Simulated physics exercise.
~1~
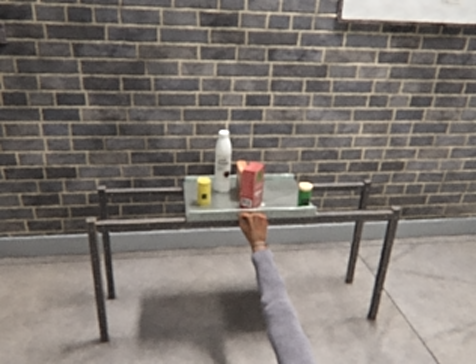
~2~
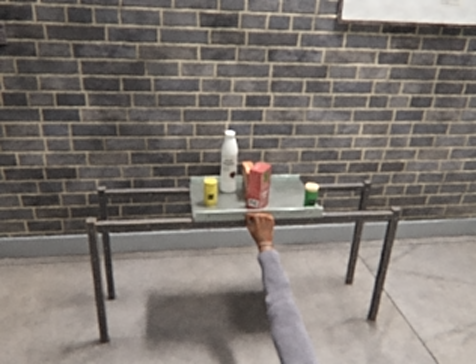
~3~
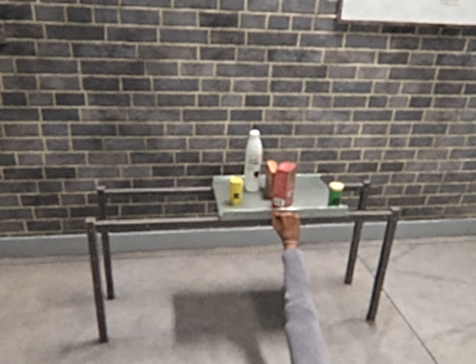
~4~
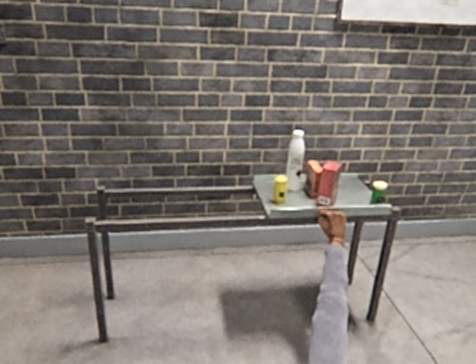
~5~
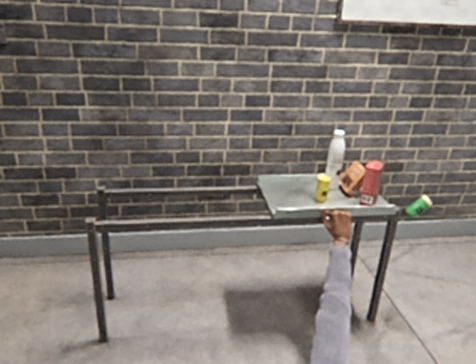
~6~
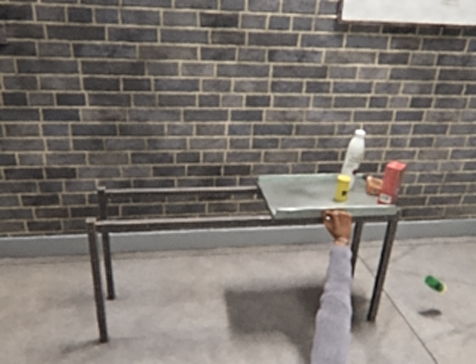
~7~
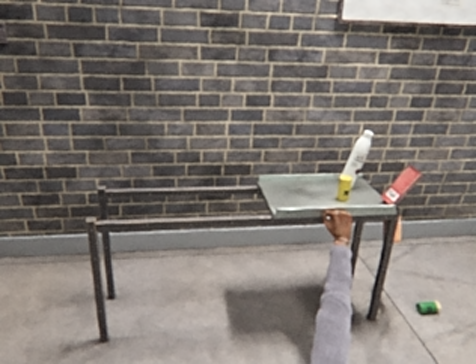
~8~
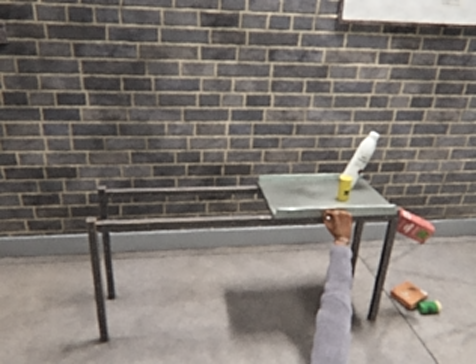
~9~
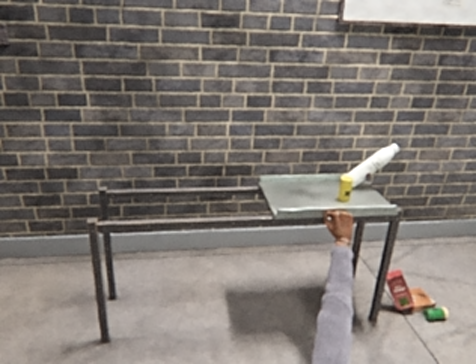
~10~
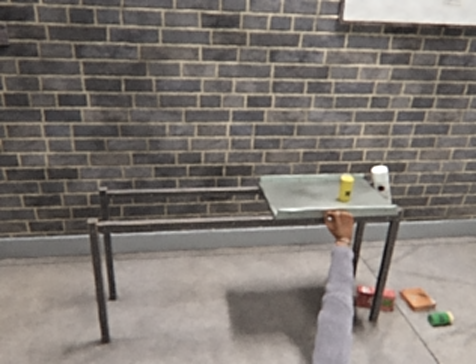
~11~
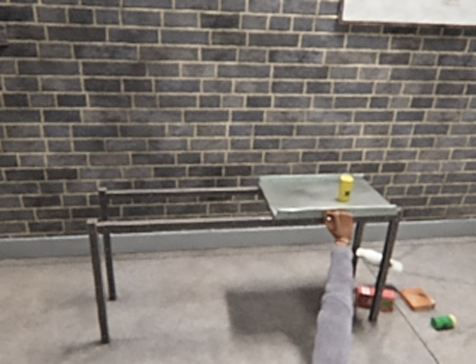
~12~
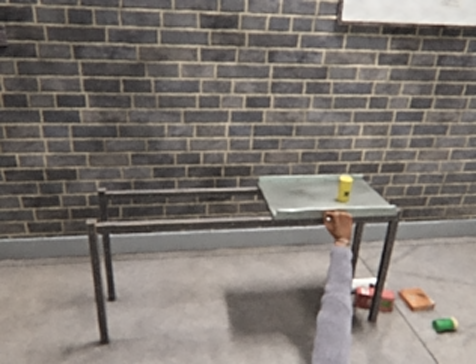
At the start, a hand grips the front of a grey sliding tray on a metal frame before a brick wall, with a white bottle, a red carton, an orange packet, a yellow shaker and a green shaker standing on it. The hand pushes the tray right, faster and faster, until it stops abruptly at the right end. The items keep sliding, and the green shaker drops off the right side first. The orange packet tips and follows, then the red carton topples over the edge. The white bottle leans and falls last, leaving only the yellow shaker upright on the tray.
